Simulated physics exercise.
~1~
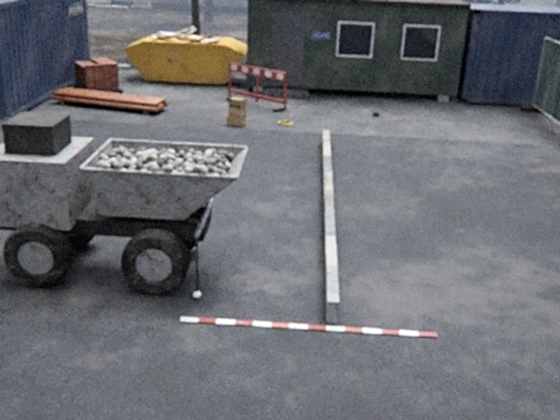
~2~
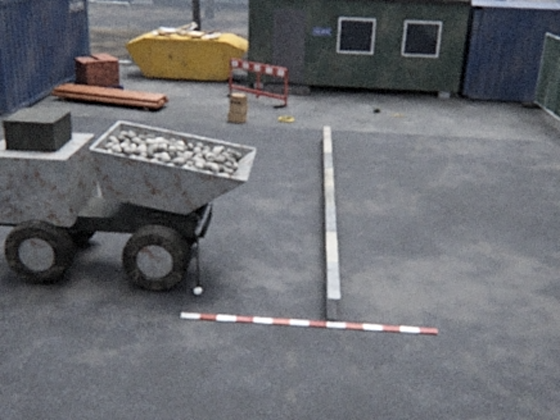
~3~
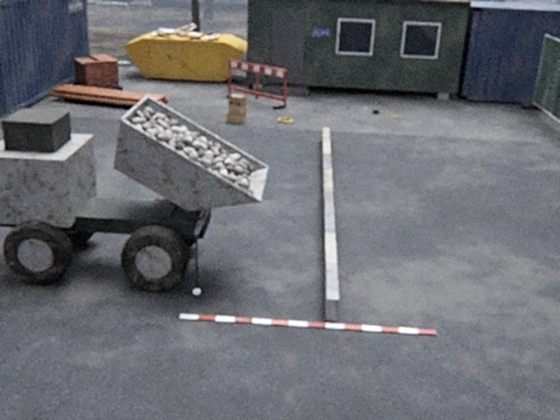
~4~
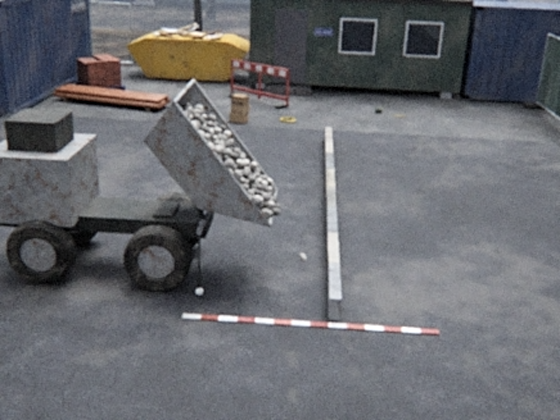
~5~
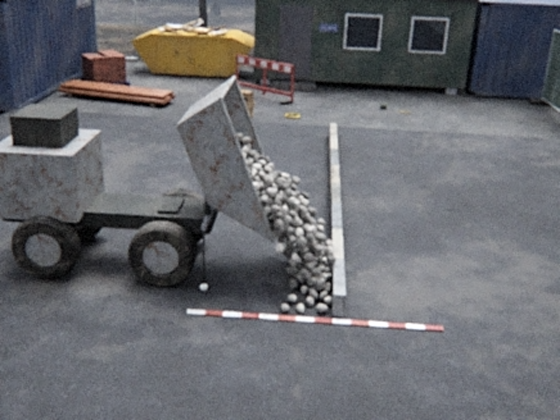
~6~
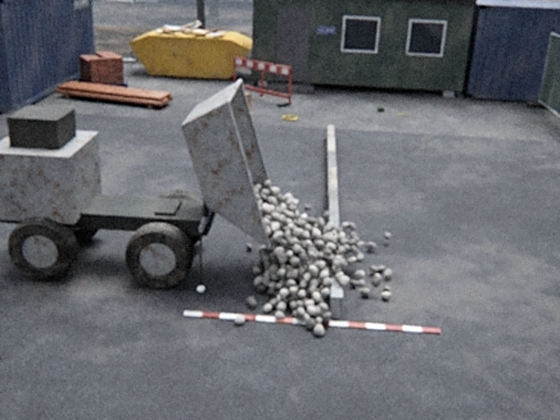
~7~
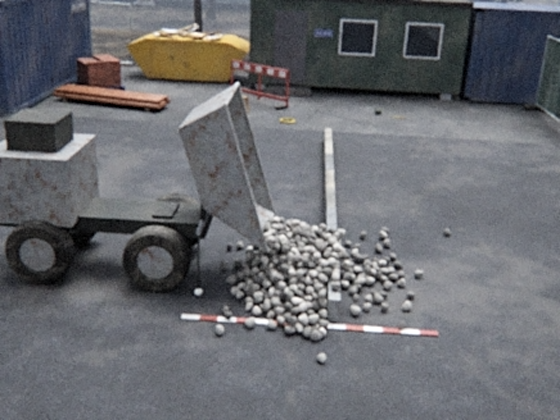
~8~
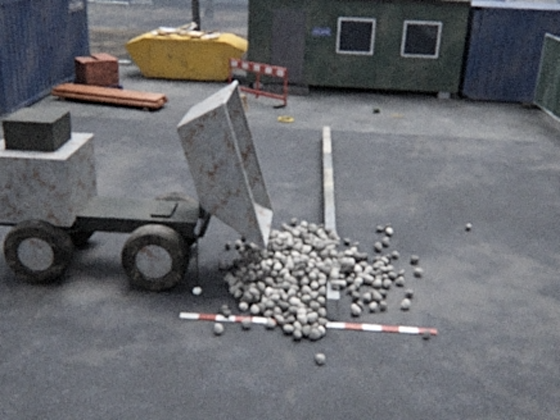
We see a small dumper tip its grey body steeply to the right, pouring rounded cobbles onto the tarmac beside a long kerb. The stones heap up against the kerb and some spill over it, and the body stays raised, empty, with most of the pile on the dumper's side.
